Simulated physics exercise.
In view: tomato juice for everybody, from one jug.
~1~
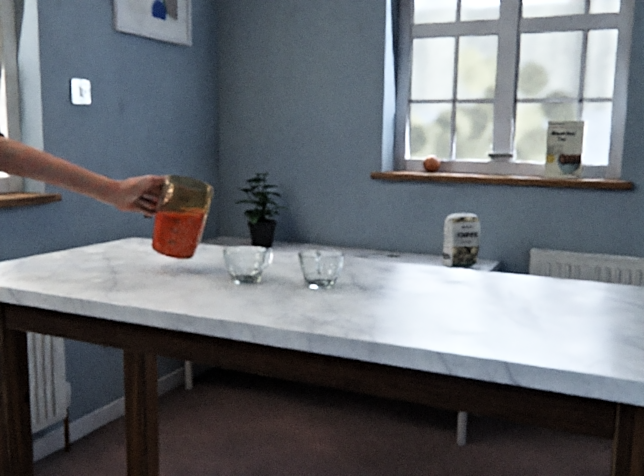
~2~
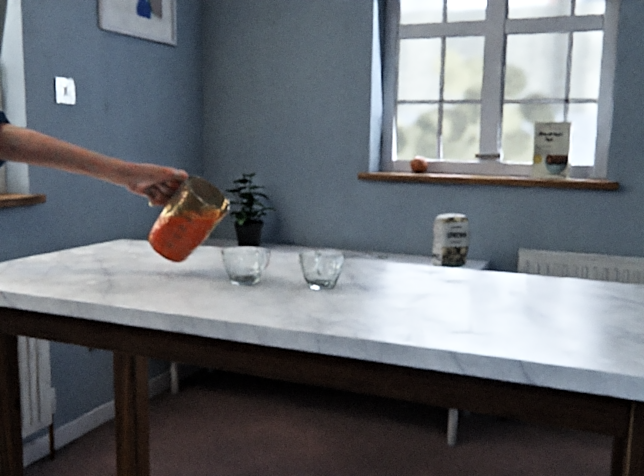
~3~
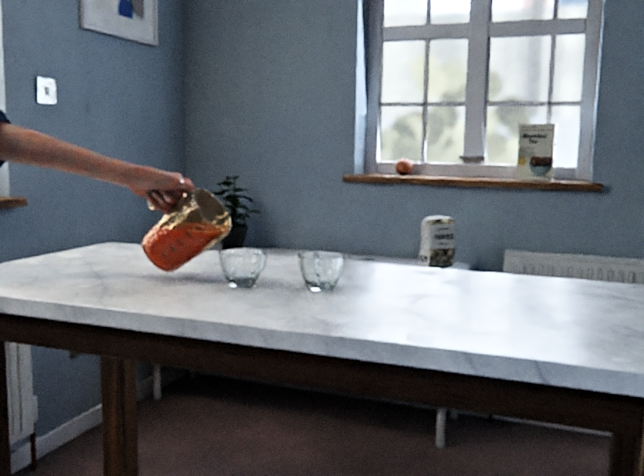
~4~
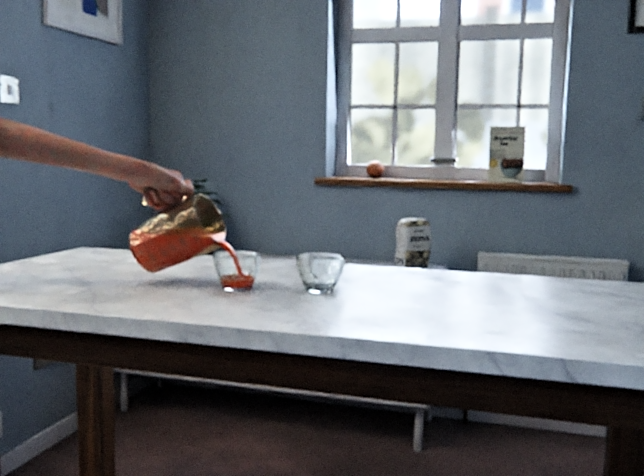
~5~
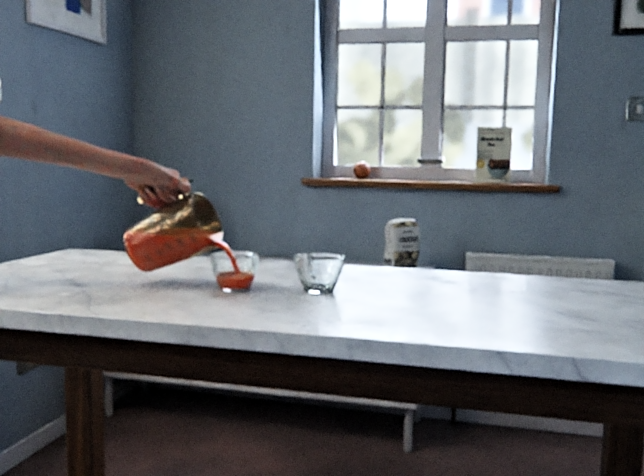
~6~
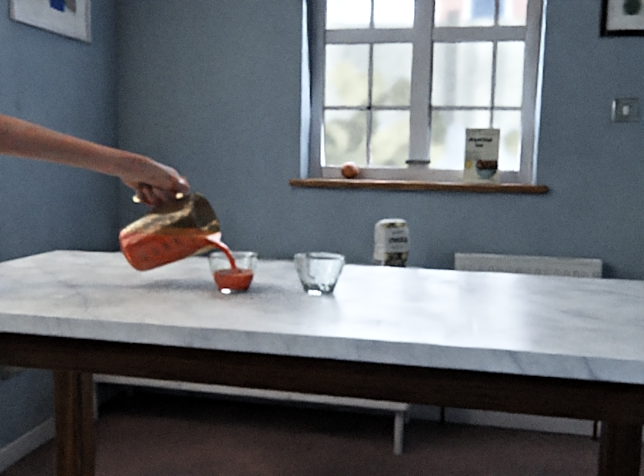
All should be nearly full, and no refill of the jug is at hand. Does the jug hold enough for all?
It goes round.
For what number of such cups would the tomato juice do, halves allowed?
About 3.0.
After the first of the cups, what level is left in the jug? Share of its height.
Near 40 in a hundred.
Soon after, the first is about two thirds full.
Later, the first is done and the jug has about two thirds of its load.
In the end, both are full and about a third of the tomato juice is over.
